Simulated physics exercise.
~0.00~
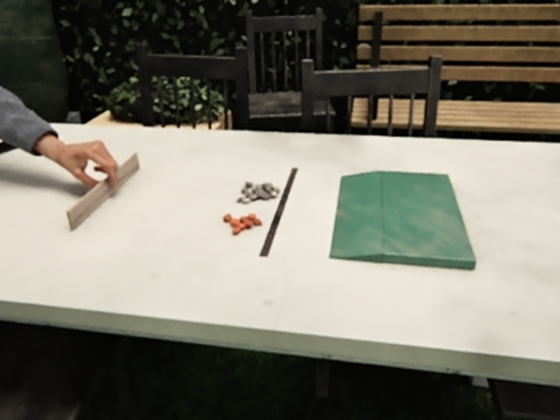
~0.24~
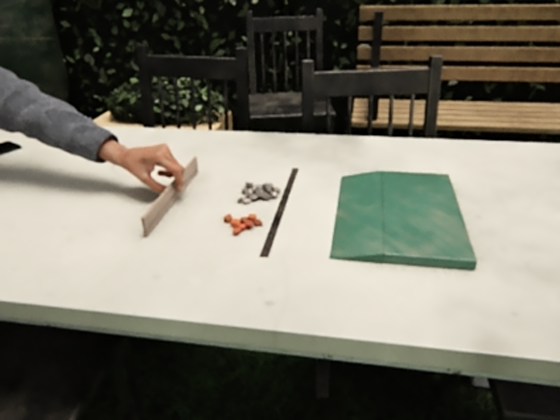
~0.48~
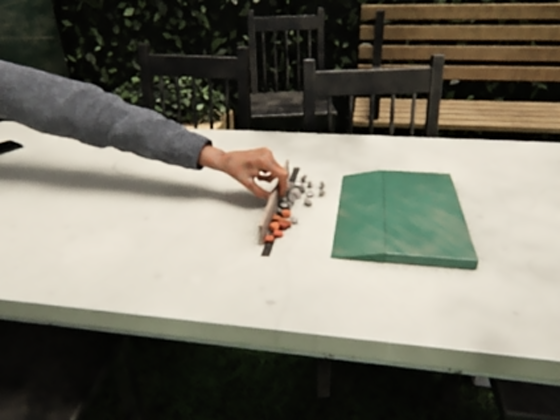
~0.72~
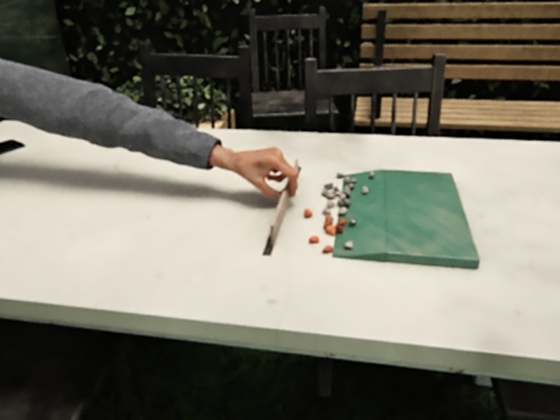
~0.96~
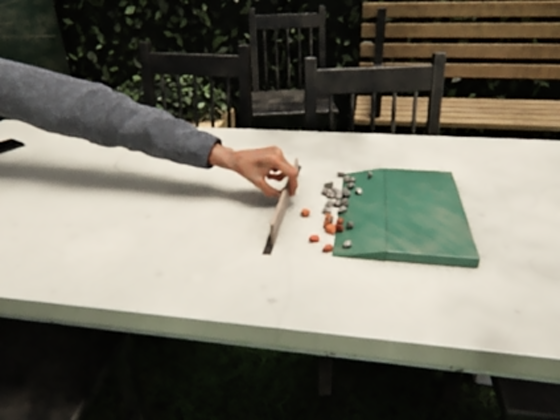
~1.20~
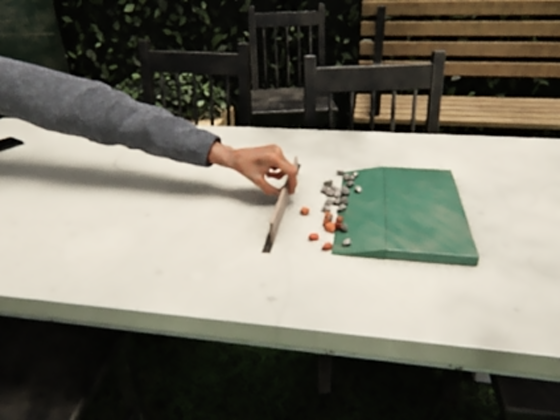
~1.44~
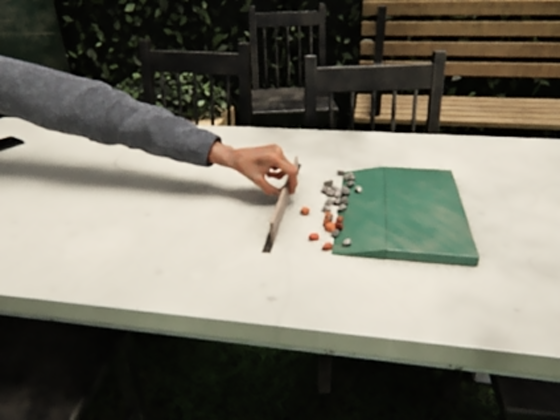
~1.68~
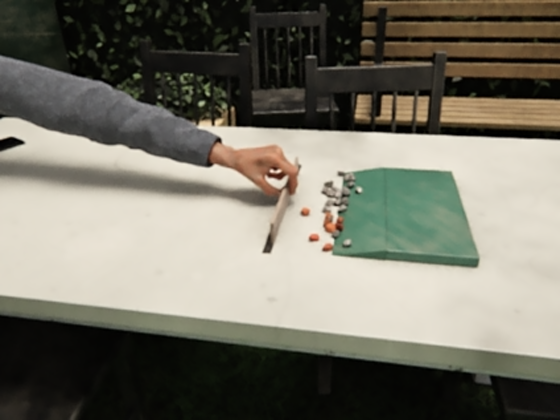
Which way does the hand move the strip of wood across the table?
The hand moves the strip of wood to the right, toward the green ramp.
